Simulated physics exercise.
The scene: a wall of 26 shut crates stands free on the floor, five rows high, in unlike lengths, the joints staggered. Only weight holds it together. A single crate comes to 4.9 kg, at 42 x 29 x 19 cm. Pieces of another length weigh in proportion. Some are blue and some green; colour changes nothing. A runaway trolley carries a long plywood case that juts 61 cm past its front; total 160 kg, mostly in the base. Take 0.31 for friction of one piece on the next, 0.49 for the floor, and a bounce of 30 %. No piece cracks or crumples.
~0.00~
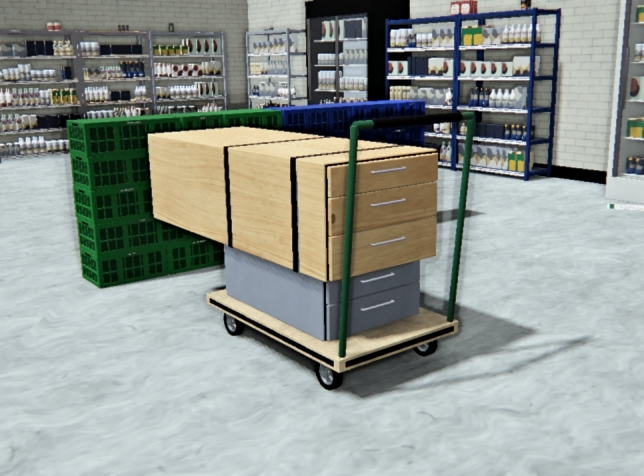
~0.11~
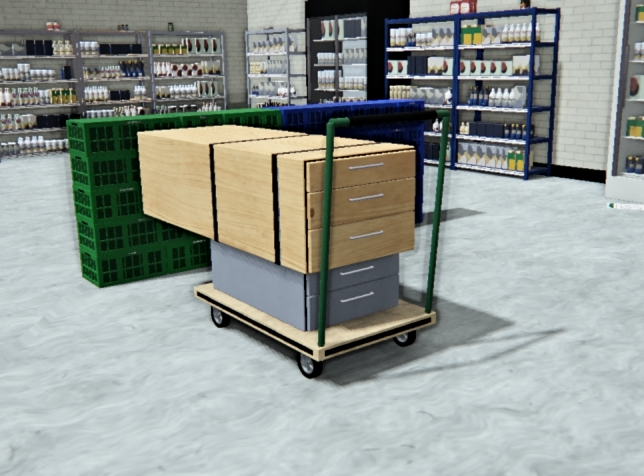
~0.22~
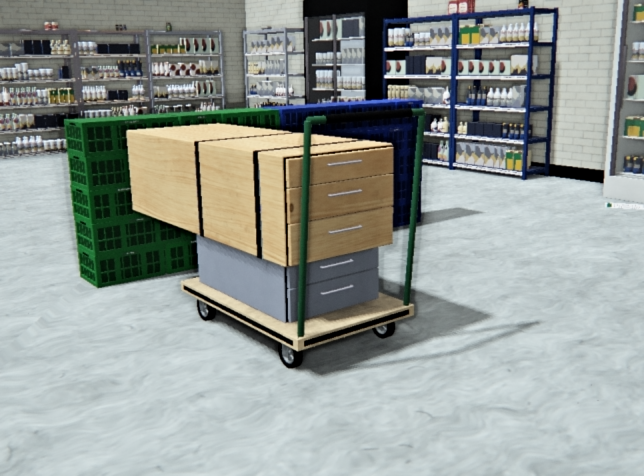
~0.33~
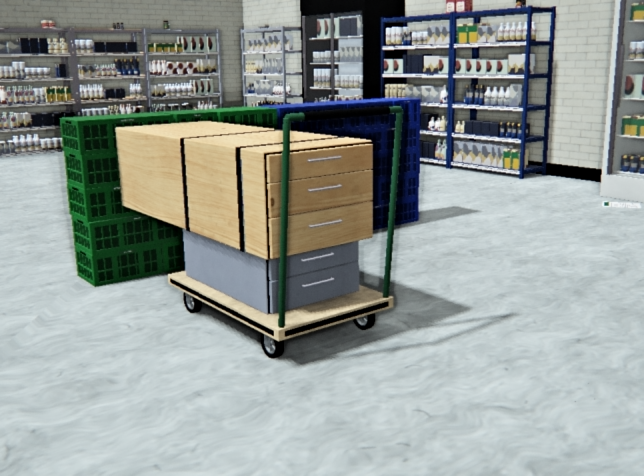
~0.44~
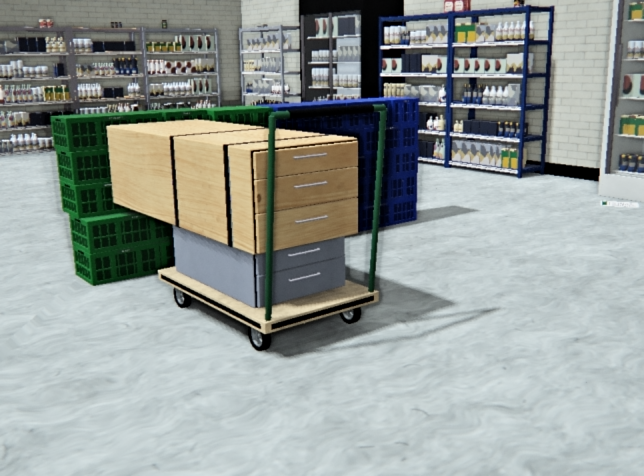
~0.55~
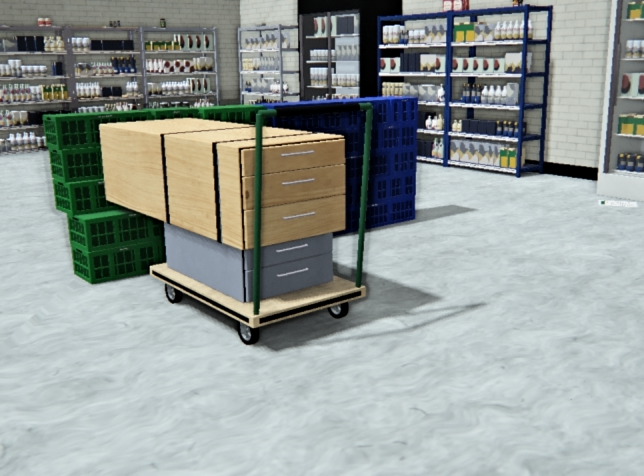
Shop floor with stocked shelves, a flatbed trolley of strapped wooden drawers rolling left into stacked green crates, shifting several backwards.
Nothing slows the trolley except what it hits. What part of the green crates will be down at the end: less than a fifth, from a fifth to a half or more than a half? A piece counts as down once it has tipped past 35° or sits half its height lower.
More than a half of them.
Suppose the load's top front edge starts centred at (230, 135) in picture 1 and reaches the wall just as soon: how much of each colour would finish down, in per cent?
Then green 60, blue 10 per cent.
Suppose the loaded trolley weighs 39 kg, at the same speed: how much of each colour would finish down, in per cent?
In that case green 0, blue 0 per cent.
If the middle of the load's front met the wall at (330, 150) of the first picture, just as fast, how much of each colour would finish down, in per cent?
Then green 20, blue 50 per cent.
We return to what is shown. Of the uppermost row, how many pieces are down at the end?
4 of them.
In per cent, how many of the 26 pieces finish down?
About 35 per cent.
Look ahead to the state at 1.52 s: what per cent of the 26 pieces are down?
By then 35 per cent.
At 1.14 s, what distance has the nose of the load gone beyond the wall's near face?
About 45 cm past it.
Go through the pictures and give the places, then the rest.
In the first picture (each place is the centre of the face we see best), load (154, 161) 35 cm short of the wall; top green crate (135, 137); top blue crate (319, 122); all as stacked.
The second picture shows load (144, 158) 22 cm short of the wall; top green crate (135, 136).
The third picture shows load (132, 156) 10 cm short of the wall.
The fourth picture shows load (121, 152) 17 mm into the wall's line; 5 have shifted.
The fifth picture shows load (113, 150) 11 cm into the wall's line; 7 have shifted.
The sixth picture shows load (105, 148) 18 cm into the wall's line; top blue crate (310, 118); 8 have shifted.
By 0.68 s, load 26 cm past the wall's line, still rolling; none of the 12 green crates down (0 of 26 in all colours); top green crate tilted 8°; top blue crate tilted 6°.
By 0.92 s, load 38 cm past the wall's line, still rolling; 4 of the 12 green crates down (4 of 26 in all colours); top green crate tilted 36°, 18 cm lower; top blue crate tilted 28°.
By 1.14 s, load 47 cm past the wall's line, still rolling; 7 of the 12 green crates down (8 of 26 in all colours); top green crate on its side; top blue crate tilted 43°, 10 cm lower.
By 1.52 s, load 61 cm past the wall's line, still rolling; 8 of the 12 green crates down (9 of 26 in all colours); top green crate upside down; top blue crate on its side.
When it is over (2.6 s), load 70 cm past the wall's line, stopped; 8 of the 12 green crates down (9 of 26 in all colours); top green crate upside down; top blue crate upside down. That is 67 per cent. In pixels of the last frame, middles, top green crate near (61, 213), top blue crate near (288, 187).
